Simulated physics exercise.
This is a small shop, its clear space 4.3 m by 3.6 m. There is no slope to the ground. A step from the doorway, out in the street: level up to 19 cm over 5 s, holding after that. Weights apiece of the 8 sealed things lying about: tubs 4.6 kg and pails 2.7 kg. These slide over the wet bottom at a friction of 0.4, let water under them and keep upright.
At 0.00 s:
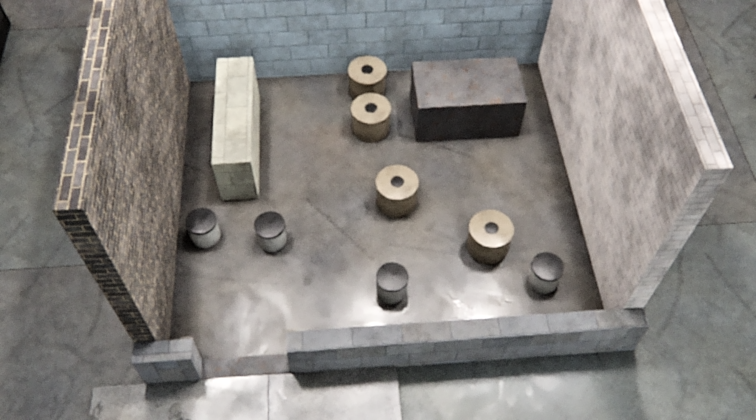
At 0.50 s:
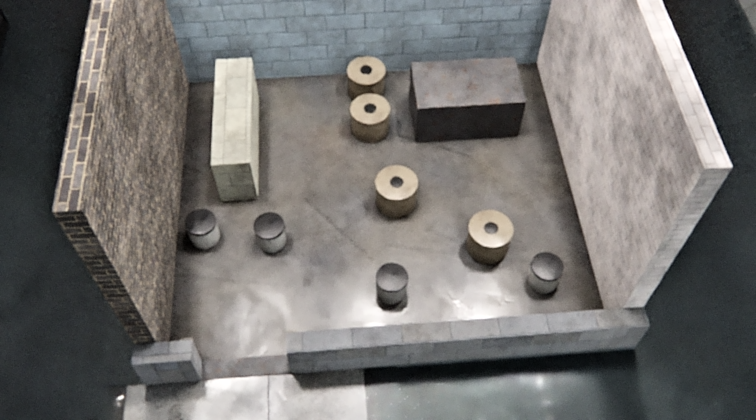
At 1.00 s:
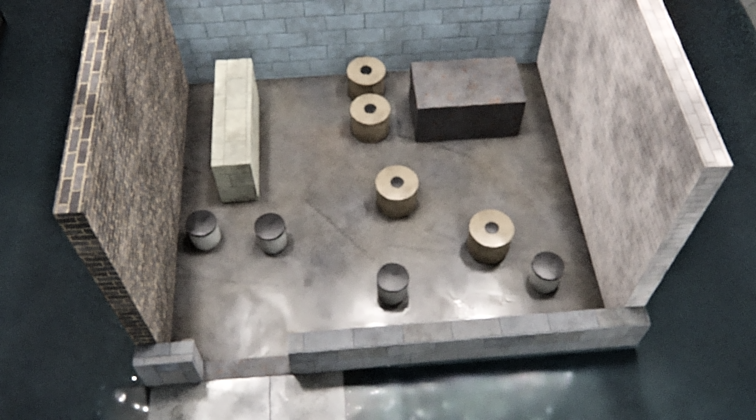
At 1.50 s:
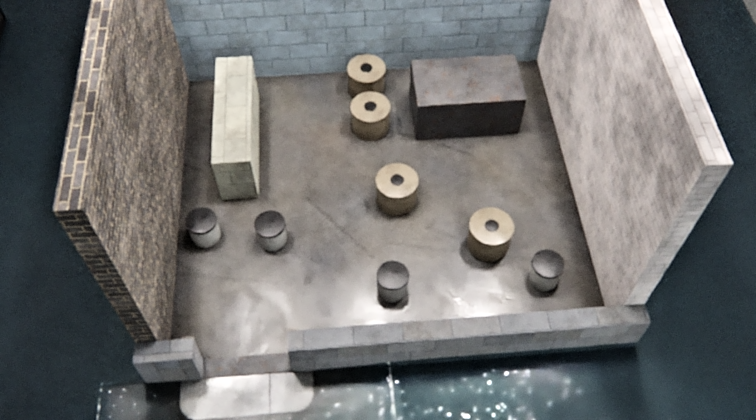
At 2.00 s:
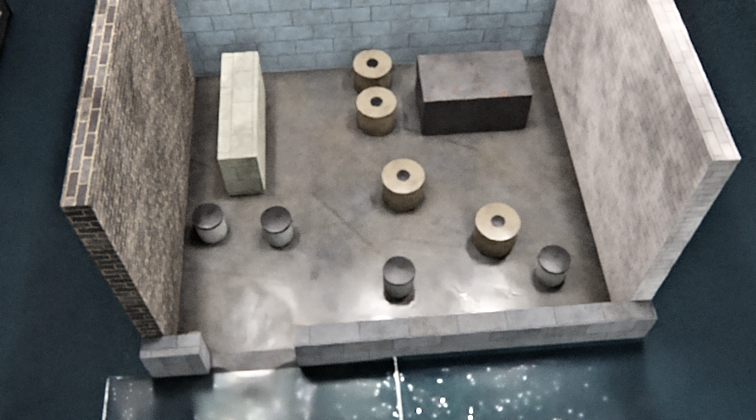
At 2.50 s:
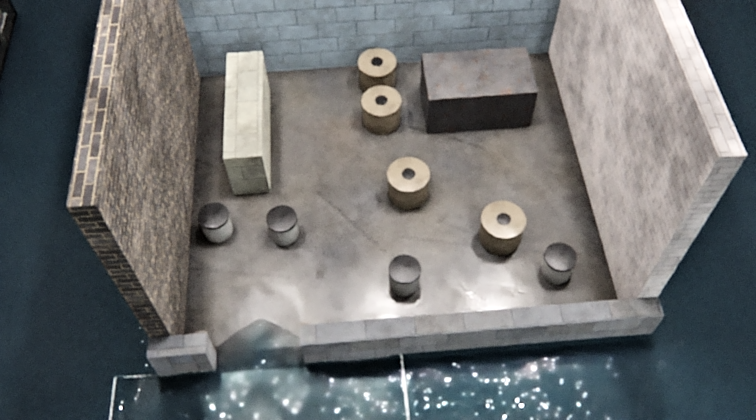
A small walled shop stood open to view from above as dark water spread over the ground outside, covered the paving in front and just entered the doorway, while the tubs and pails inside stayed put.
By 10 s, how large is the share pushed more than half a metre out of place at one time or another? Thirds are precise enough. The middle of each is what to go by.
A middling share.
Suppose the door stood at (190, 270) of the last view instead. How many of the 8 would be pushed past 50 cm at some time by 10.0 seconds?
The count would be 5.
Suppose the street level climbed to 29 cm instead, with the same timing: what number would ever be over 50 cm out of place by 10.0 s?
That would give 3.
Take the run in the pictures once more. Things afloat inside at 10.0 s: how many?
At that point I count 4.
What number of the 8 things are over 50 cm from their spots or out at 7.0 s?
2 of them.
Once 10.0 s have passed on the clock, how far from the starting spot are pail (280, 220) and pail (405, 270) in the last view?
150 cm and 0 cm respectively.
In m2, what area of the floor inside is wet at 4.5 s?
Roughly 3.5 m2.
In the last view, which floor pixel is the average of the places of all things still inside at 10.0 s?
(405, 164).
After 3.5 s 0 of 8 are over 50 cm from their spots; 0 afloat.
After 4.5 s 0 of 8 are over 50 cm from their spots; 0 afloat.
After 7.0 s 2 of 8 are over 50 cm from their spots; 3 afloat.
After 10.0 s 3 of 8 are over 50 cm from their spots, and 3 have been at some point; 4 afloat.
